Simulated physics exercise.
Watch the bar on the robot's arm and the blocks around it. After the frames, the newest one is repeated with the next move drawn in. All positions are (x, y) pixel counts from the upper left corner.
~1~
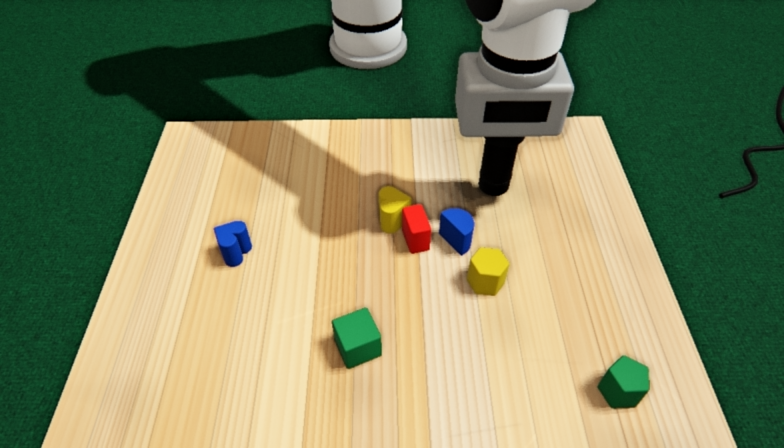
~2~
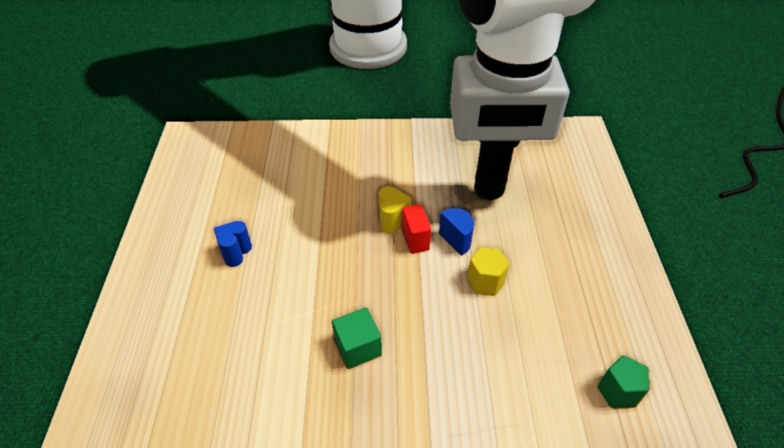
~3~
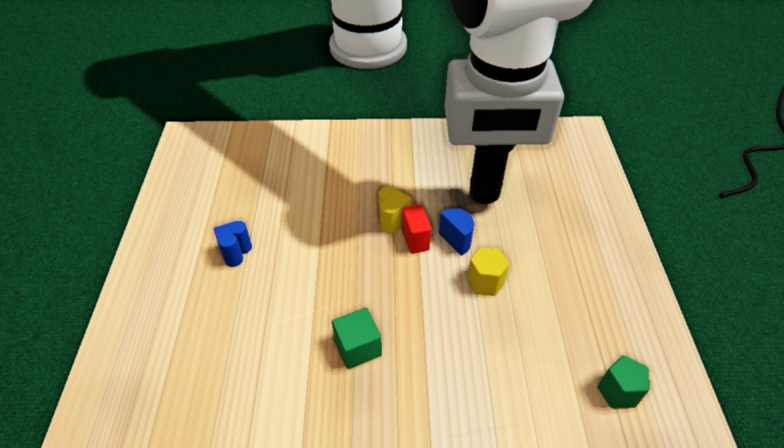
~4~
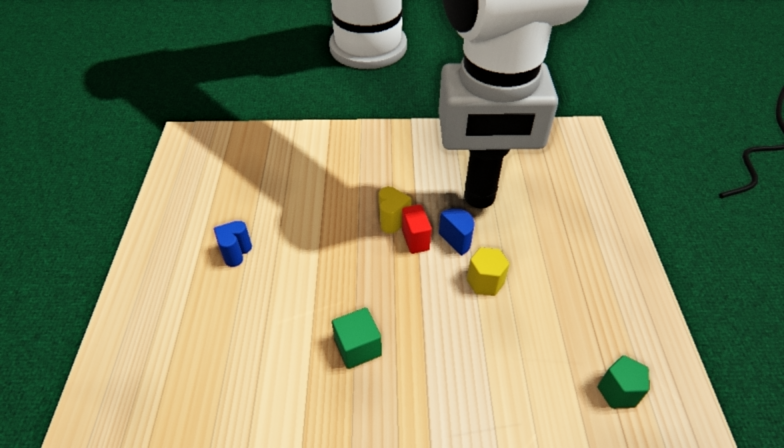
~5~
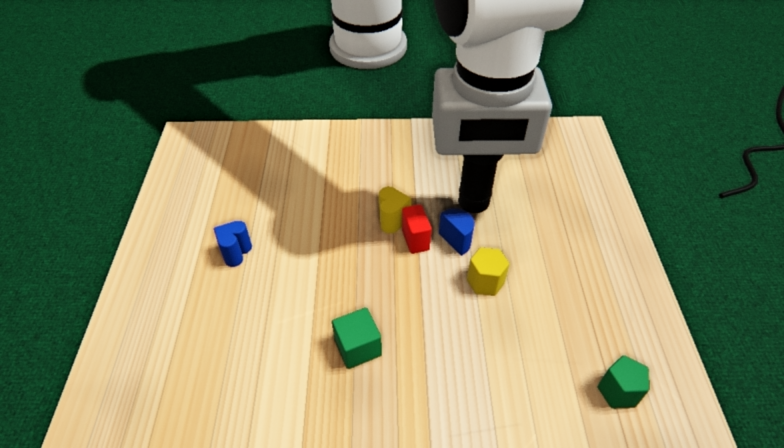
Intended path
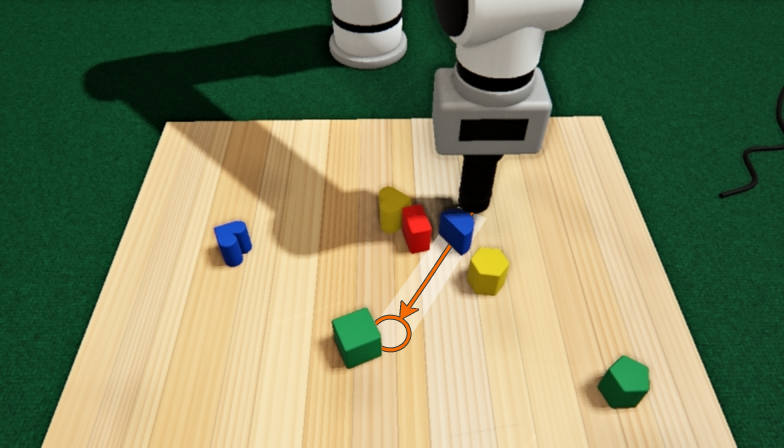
A robot arm slowly moved its black bar down and slightly left toward the blue half-round block, while the red, yellow, green and blue blocks on the wooden table all stayed still.
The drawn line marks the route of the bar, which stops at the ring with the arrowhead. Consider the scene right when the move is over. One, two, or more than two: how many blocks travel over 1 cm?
The push will move one block.
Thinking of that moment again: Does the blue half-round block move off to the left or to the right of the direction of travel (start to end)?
That block drifts left.
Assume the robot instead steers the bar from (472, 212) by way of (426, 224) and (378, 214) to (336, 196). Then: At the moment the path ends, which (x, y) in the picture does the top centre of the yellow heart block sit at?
Its top middle is near (305, 181).
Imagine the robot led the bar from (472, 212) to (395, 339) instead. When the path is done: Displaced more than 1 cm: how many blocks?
Blocks displaced: 1.
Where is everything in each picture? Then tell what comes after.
Bar's lower end at (493, 186); green four-sided block at (356, 328); blue half-round block at (460, 219), in the first picture.
Bar at (489, 190); blocks still, in the second picture.
Bar at (485, 194); blocks still, in the third picture.
Bar at (479, 198); blocks still, in the fourth picture.
Bar at (474, 203); green four-sided block at (356, 328); blue half-round block at (460, 219), in the fifth picture.
Drawn move, straight from (472, 212) to (391, 333).
What follows on the original path. One third of the way, bar at (449, 239); blue half-round block at (445, 251), turned 25° anticlockwise.
Two thirds of the way, bar at (422, 280); blue half-round block at (436, 294), turned 100° anticlockwise.
At the end, bar at (390, 325); green four-sided block still; blue half-round block at (437, 305), turned 125° anticlockwise.
